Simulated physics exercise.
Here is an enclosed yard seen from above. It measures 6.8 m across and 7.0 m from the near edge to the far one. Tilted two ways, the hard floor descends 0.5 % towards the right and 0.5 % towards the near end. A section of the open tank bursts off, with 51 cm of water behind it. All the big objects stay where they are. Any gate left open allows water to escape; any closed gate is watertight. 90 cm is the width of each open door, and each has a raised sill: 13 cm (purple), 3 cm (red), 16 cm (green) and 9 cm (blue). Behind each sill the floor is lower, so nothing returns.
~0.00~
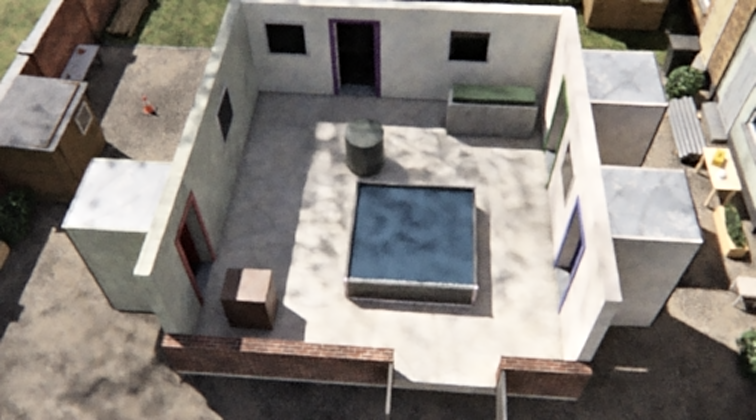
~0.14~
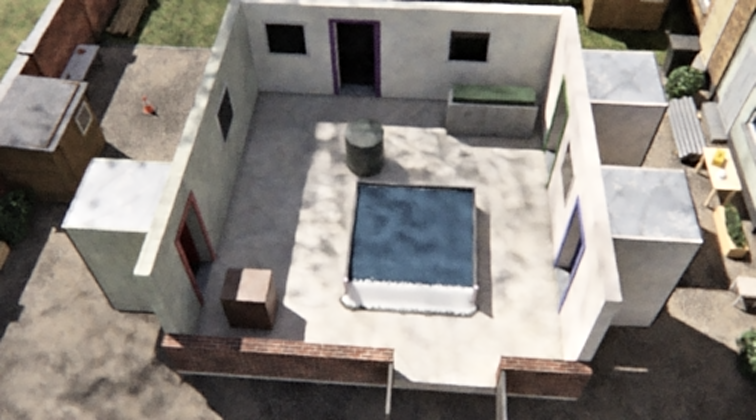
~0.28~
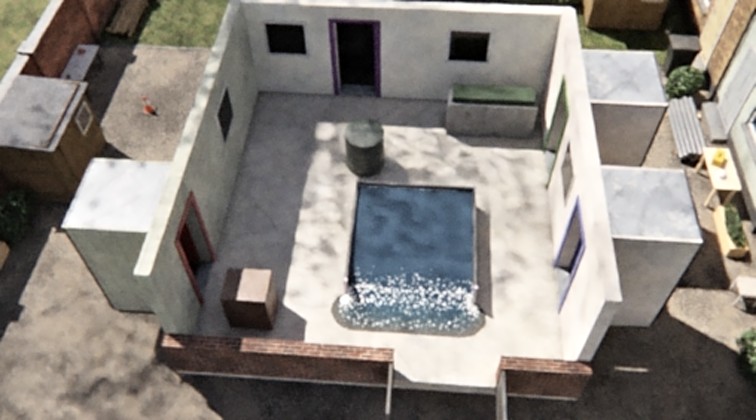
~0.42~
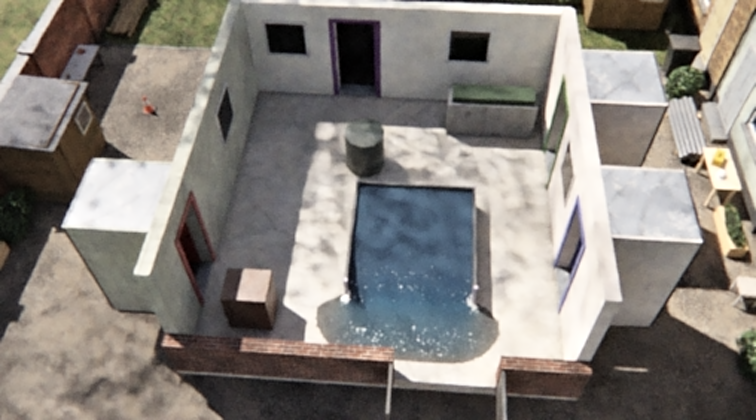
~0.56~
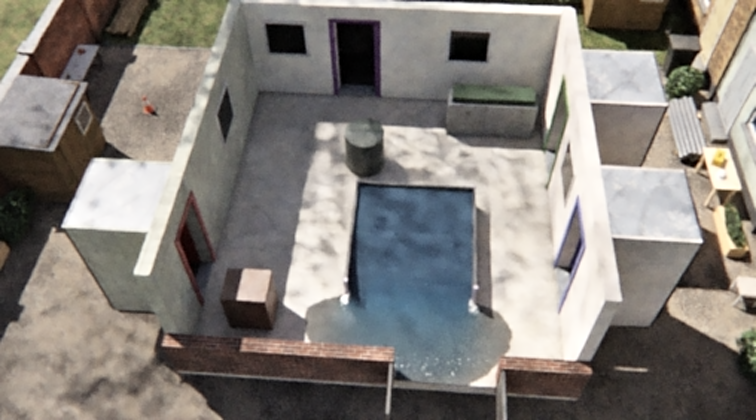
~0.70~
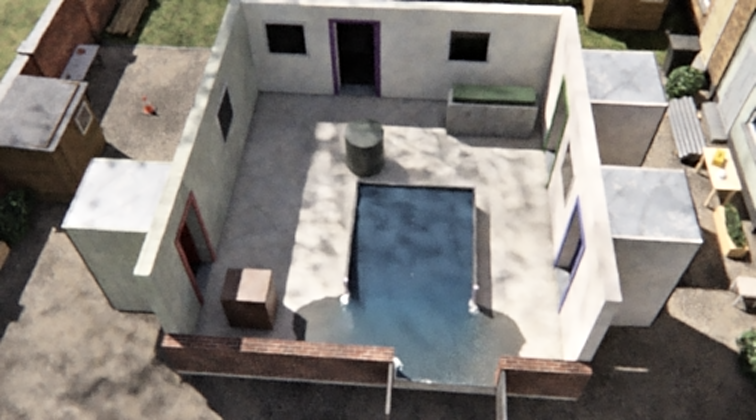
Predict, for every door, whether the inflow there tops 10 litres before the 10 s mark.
Prediction: At the purple door it falls short of 10 litres; at the red door it tops 10 litres; at the green door it falls short of 10 litres; at the blue door it falls short of 10 litres.
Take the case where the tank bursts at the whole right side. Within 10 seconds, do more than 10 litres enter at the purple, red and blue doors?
Then purple would come out on the low side, red on the low side and blue on the high side.
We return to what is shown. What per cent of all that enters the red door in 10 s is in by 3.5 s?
About 5%.
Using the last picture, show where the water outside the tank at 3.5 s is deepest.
Look at roughly (199, 353).
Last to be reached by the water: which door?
Purple.
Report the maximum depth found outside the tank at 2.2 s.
Some 34 cm deep.
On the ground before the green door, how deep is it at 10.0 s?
Roughly 3.0 centimetres.
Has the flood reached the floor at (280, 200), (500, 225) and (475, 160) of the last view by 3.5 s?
Untouched, untouched, untouched.
After 1.4 s water covers 15 % of the floor and is deepest (36 cm) near (377, 366); purple door not reached, red door not reached, green door not reached, blue door not reached.
After 2.2 s water covers 20 % of the floor and is deepest (34 cm) near (377, 366); purple door not reached, red door not reached, green door not reached, blue door not reached.
After 3.5 s water covers 35 % of the floor and is deepest (28 cm) near (199, 353); purple door not reached, red door 6 cm at the sill, 1 L in, green door not reached, blue door 2 cm at the sill, 0 L in.
After 6.0 s water covers 70 % of the floor and is deepest (12 cm) near (190, 353); purple door not reached, red door 6 cm at the sill, 17 L in, green door 1 cm at the sill, 0 L in, blue door 3 cm at the sill, 0 L in.
After 10.0 s water covers 90 % of the floor and is deepest (6 cm) near (539, 377); purple door 4 cm at the sill, 0 L in, red door 3 cm at the sill, 26 L in, green door 3 cm at the sill, 0 L in, blue door 3 cm at the sill, 0 L in.
